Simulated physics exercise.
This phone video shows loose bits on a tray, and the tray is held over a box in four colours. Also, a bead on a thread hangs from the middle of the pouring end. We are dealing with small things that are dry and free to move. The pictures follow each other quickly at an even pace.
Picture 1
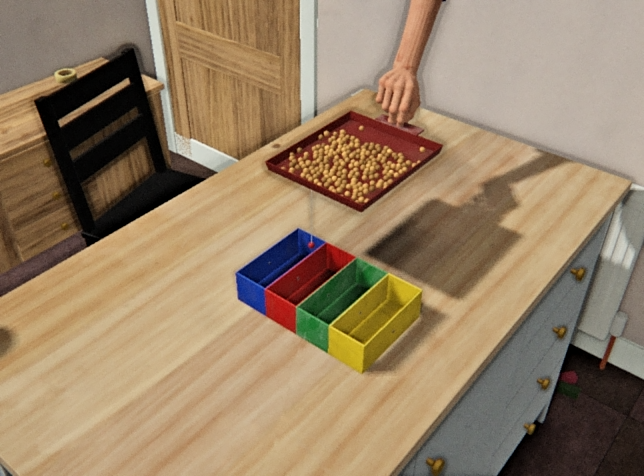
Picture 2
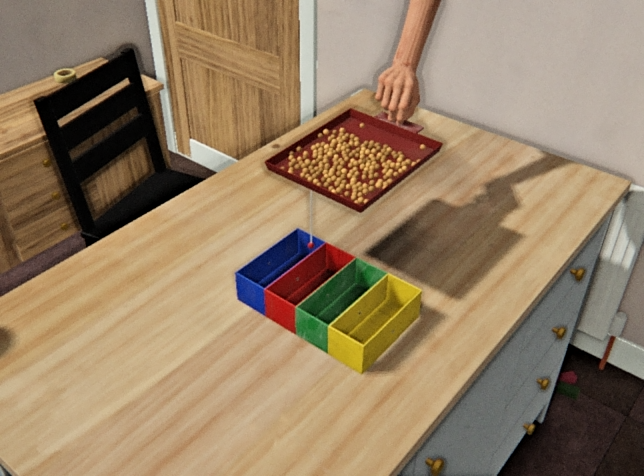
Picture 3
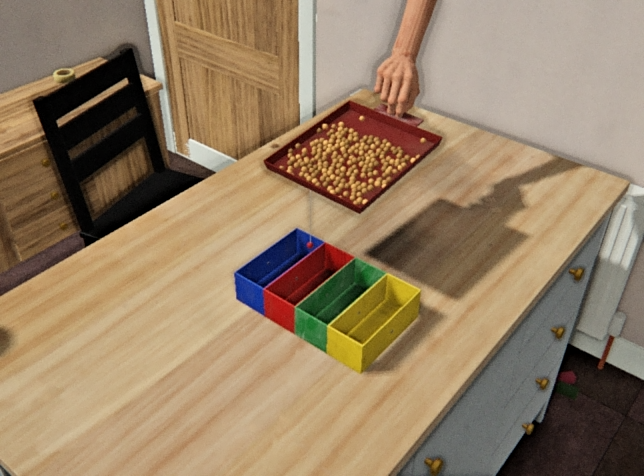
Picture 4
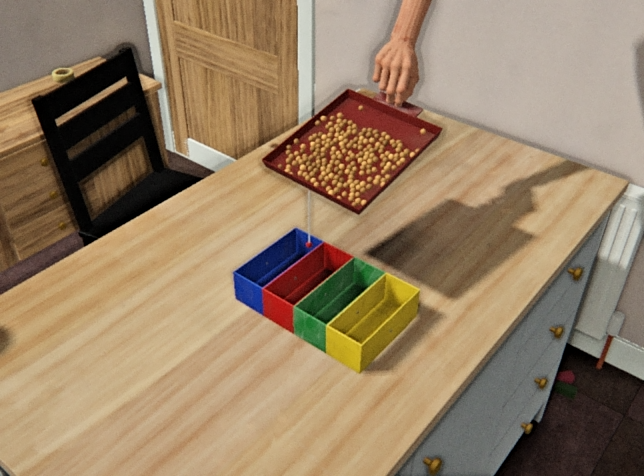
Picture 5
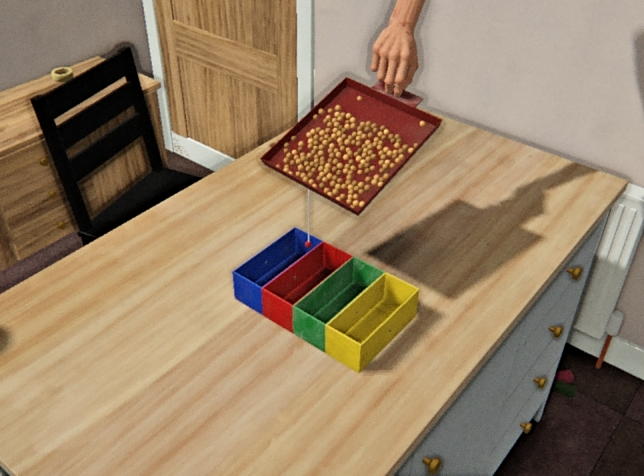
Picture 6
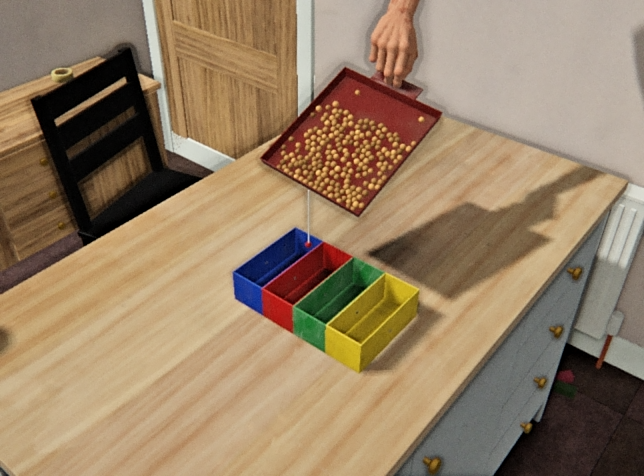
A hand tilting a red tray of round wooden beads above a box with blue, red, green and yellow cells.
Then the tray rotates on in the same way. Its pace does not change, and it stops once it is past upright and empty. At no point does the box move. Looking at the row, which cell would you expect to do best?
I would expect the green cell to do best.
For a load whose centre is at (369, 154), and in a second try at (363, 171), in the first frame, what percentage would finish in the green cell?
In order, 70 per cent then 60 per cent.
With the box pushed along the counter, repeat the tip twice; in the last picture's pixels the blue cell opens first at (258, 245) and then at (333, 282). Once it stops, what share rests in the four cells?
The first gives 100 %, the second 70 %.
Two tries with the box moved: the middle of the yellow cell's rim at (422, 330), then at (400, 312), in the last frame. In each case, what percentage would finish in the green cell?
First try: Roughly 0 per cent; second try: Roughly 20 per cent.
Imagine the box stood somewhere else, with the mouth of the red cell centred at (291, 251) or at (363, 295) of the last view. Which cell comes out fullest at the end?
Try 1: The cell in yellow. Try 2: The blue cell.
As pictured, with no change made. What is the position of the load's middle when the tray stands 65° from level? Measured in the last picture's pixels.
Look about (332, 193) in the last picture.
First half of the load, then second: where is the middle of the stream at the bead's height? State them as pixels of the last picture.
Near (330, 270) and later near (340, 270).
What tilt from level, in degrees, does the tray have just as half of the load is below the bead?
Roughly 90°.
Soon after the last picture, tray tipped steeply; most on the tray; a stray few in the green cell; a stray few in the red cell; a small part falling or outside the box.
A little later, tray tipped past a quarter turn; a small part on the tray; about half in the green cell; about a quarter in the red cell; a small part in the yellow cell; a small part in the blue cell; a small part falling or outside the box.
Later still, tray tipped past a quarter turn; about half in the green cell; about a third in the red cell; a small part in the blue cell; a small part in the yellow cell; a stray few falling or outside the box.
By the end, tray tipped past a quarter turn; about half in the green cell; about a third in the red cell; a small part in the blue cell; a small part in the yellow cell; a stray few outside the box.
